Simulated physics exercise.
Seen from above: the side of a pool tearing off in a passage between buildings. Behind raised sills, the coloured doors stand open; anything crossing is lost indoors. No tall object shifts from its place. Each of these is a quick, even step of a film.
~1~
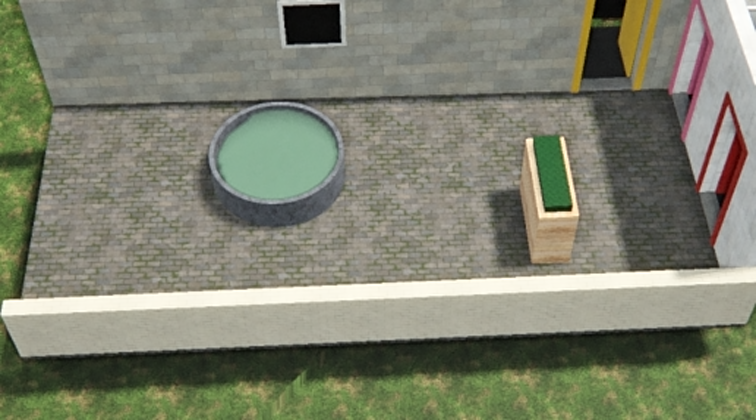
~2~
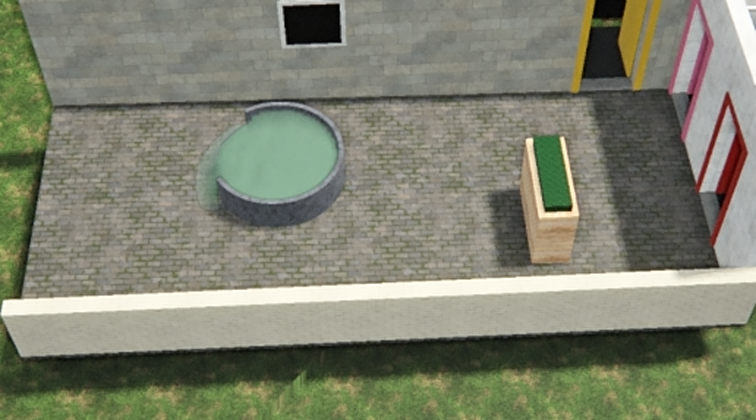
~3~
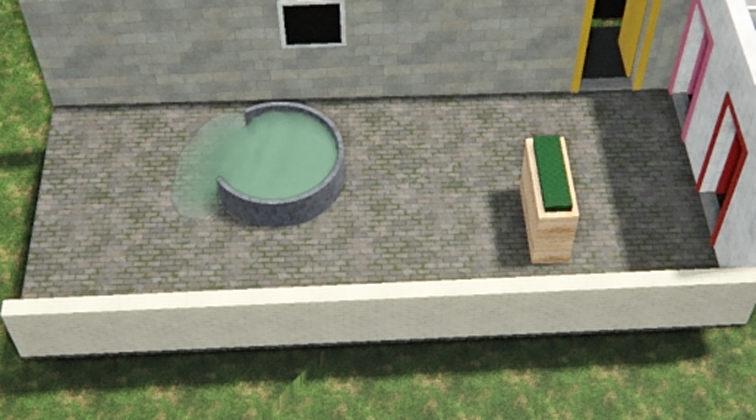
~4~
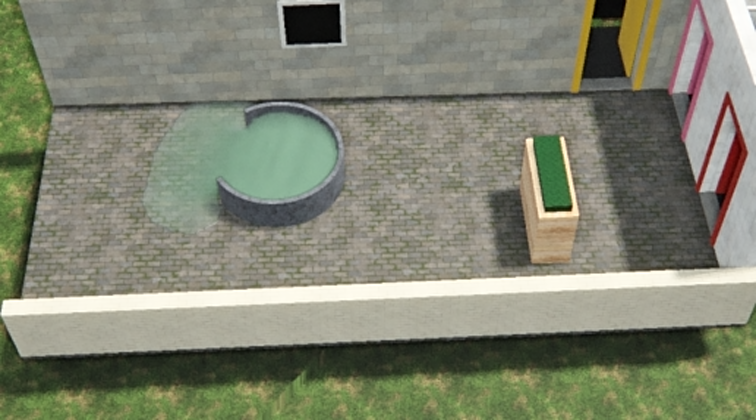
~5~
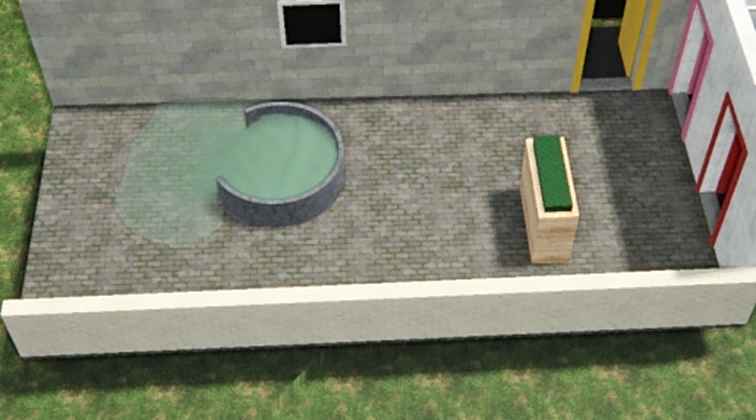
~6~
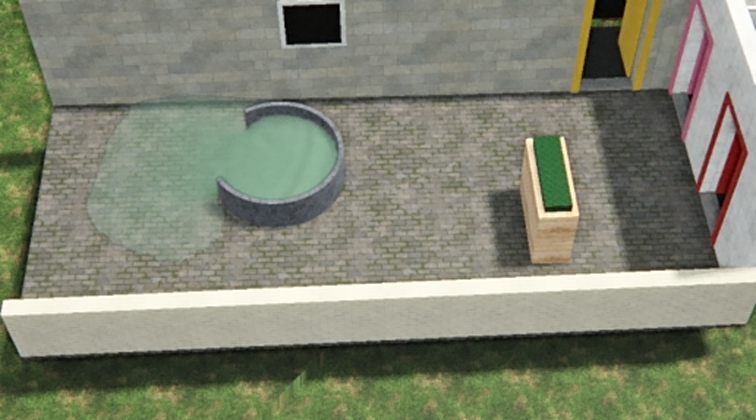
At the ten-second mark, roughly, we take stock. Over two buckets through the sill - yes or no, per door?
Yellow door - no, pink door - no, red door - no.
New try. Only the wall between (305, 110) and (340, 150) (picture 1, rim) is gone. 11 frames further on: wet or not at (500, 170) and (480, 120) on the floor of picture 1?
As listed: Submerged, submerged.
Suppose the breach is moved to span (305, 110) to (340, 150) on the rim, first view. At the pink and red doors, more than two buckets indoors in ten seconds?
Pink: Beyond the mark, red: Beyond the mark.
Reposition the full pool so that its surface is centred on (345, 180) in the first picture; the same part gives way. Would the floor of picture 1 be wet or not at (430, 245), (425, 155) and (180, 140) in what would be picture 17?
Taking them in the order asked: Spared, then spared, then inundated.
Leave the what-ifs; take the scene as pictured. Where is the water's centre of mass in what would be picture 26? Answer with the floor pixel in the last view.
The water's centre sits above (209, 166).
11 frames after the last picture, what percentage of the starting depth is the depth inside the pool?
I'd say around 40 per cent.
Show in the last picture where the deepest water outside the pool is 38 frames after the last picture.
Answer: (179, 137).
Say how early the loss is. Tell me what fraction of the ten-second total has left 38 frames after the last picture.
Share gone by then: About 90 %.
A moment on, water covers 25 % of the floor; the yellow door not reached, the pink door not reached, the red door not reached.
Next, water covers 25 % of the floor; the yellow door not reached, the pink door not reached, the red door not reached.
Then, water covers 30 % of the floor; the yellow door not reached, the pink door not reached, the red door not reached.
Later, water covers 30 % of the floor; the yellow door not reached, the pink door not reached, the red door not reached.
In the end, water covers 30 % of the floor; the yellow door not reached, the pink door not reached, the red door not reached.
